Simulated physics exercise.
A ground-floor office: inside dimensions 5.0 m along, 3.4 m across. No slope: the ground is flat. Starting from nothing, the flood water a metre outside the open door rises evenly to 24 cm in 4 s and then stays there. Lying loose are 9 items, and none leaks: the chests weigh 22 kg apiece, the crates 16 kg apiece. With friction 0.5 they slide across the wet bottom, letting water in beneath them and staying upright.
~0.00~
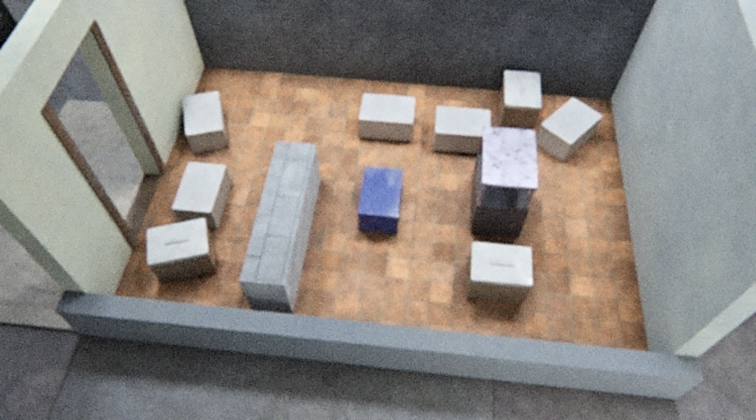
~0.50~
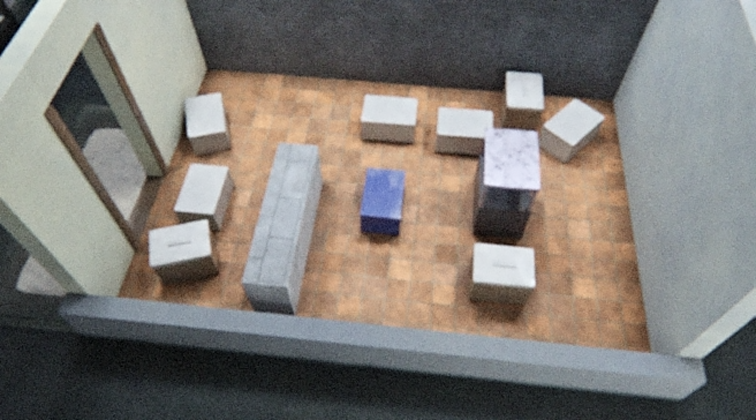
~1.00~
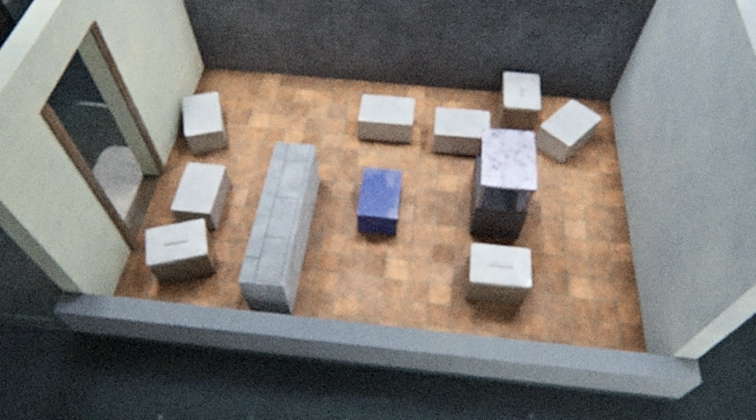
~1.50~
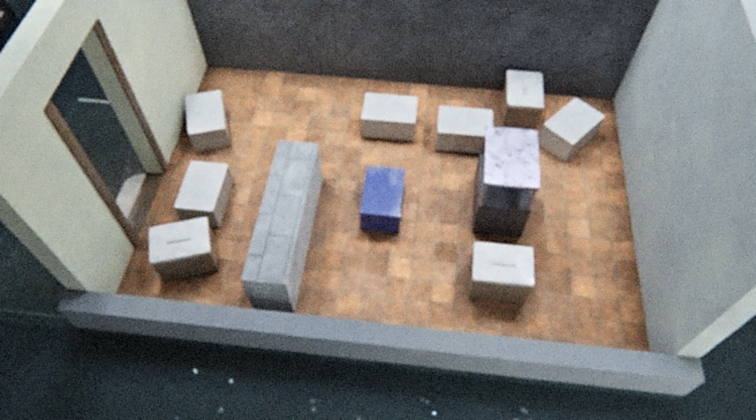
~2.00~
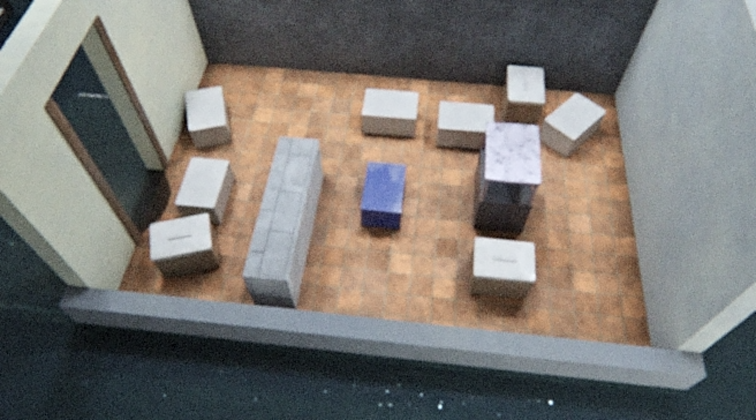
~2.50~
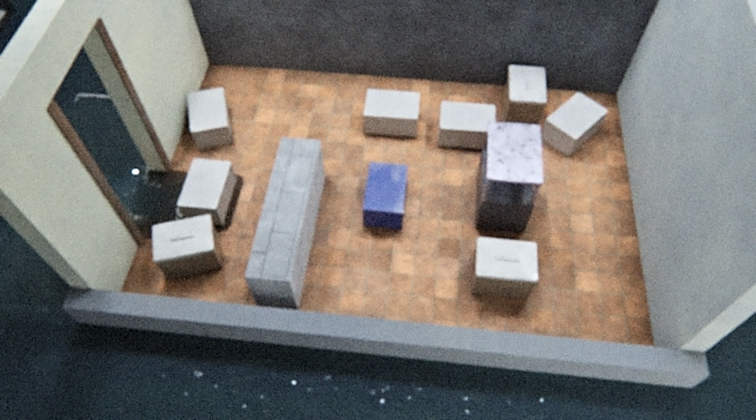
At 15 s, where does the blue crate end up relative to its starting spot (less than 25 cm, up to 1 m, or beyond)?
It winds up nearby.
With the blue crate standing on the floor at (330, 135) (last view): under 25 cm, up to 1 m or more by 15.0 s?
It creeps a little.
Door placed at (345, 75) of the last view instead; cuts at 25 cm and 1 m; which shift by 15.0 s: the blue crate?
I'd expect the blue crate to get swept far off.
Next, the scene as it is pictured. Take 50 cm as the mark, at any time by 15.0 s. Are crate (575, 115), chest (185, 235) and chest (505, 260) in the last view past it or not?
Order as asked: Beyond, below, below.
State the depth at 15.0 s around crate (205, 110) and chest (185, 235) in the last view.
I'd estimate 11 cm for the first and 16 cm for the second.
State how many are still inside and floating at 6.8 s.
Count: 1.
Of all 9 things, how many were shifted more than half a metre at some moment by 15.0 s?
I get 5.
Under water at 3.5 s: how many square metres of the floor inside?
Close to 2.0 m2, I'd say.
After 3.5 s the blue crate is near (386, 187), 0.0 m from its start, aground; 0 afloat.
After 6.8 s the blue crate is near (386, 187), 0.0 m from its start, aground; 1 afloat.
After 11.0 s the blue crate is near (382, 192), 0.1 m from its start, aground; 3 afloat.
After 15.0 s the blue crate is near (382, 192), 0.1 m from its start, aground; 6 afloat.
